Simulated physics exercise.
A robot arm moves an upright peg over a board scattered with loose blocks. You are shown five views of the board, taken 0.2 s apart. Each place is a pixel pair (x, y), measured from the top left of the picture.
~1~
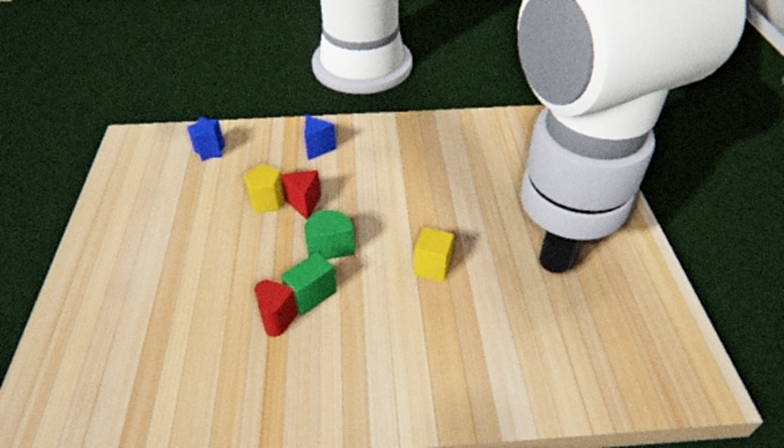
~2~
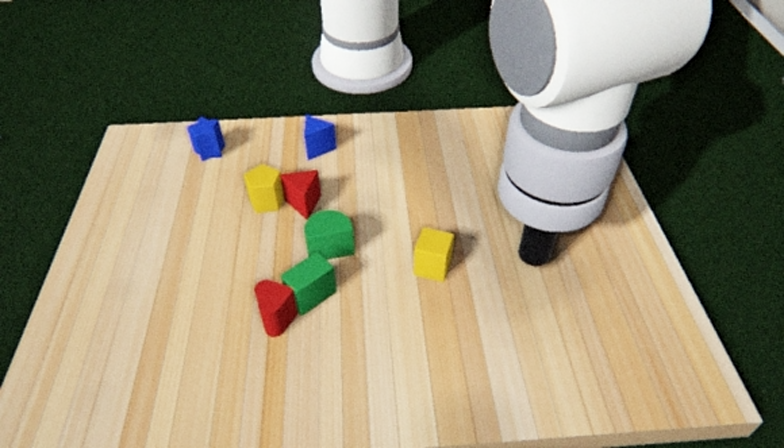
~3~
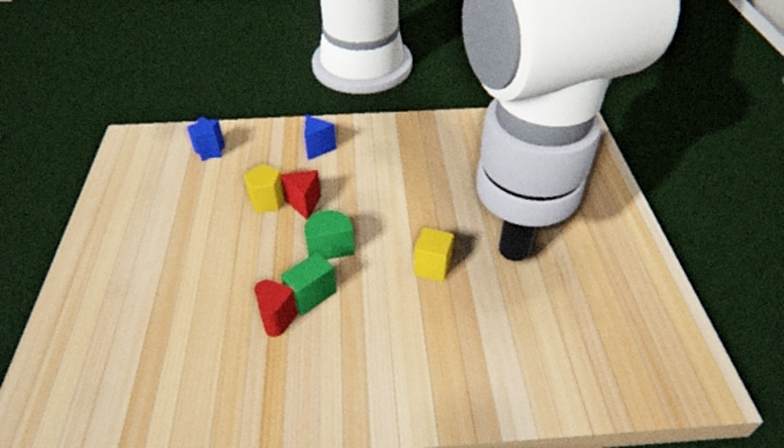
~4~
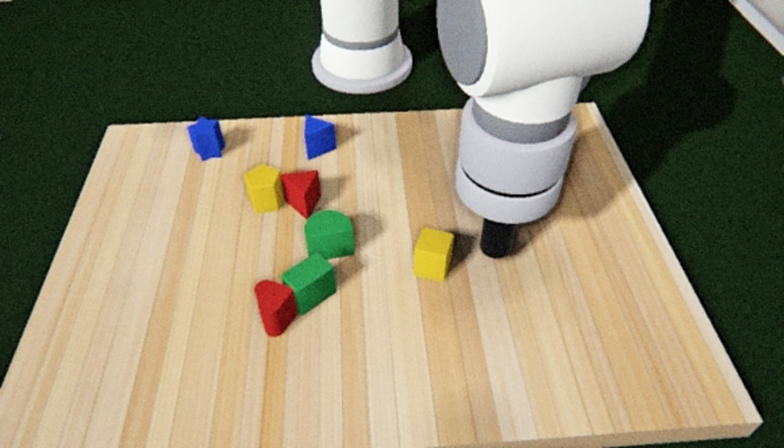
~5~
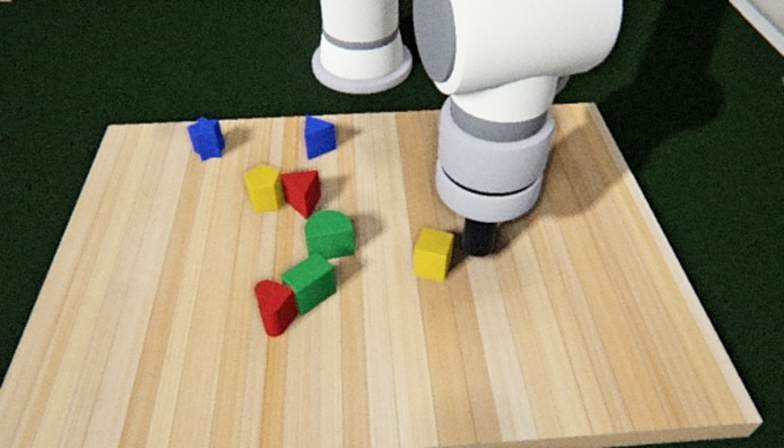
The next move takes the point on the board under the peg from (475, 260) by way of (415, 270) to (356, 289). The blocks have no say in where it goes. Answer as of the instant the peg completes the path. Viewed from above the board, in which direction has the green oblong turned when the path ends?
Against the clock.
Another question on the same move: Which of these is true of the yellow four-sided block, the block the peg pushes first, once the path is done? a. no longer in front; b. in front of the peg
The correct letter is b.
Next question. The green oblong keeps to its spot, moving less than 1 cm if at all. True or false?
False - the claim does not hold.
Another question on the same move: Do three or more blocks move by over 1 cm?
I'd say yes.
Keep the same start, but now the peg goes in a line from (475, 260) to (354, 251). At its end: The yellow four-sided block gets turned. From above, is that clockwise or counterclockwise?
It ends up turned anticlockwise.
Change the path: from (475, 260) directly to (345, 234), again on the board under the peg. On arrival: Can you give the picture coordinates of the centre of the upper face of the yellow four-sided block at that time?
Final place: (401, 245).
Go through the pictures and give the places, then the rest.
The first frame shows lower end of the peg (554, 263), tops of blocks, red heart-shaped block (271, 295), green oblong (307, 270), green D-shaped block (327, 223), yellow four-sided block (434, 241).
The second frame shows peg (533, 256), blocks as before.
The third frame shows peg (514, 251), blocks as before.
The fourth frame shows peg (495, 249), blocks as before.
The fifth frame shows peg (477, 247), red heart-shaped block (271, 295), green oblong (307, 270), green D-shaped block (327, 223), yellow four-sided block (434, 241).
On the path given first. One third of the way, peg (436, 253); yellow four-sided block (405, 245), turned 25° anticlockwise.
Two thirds of the way, peg (394, 263); yellow four-sided block (361, 253), turned 15° anticlockwise.
At the end, peg (355, 277); red heart-shaped block (251, 303); green oblong (276, 276), turned 25° anticlockwise; green D-shaped block not moved; yellow four-sided block (322, 257).
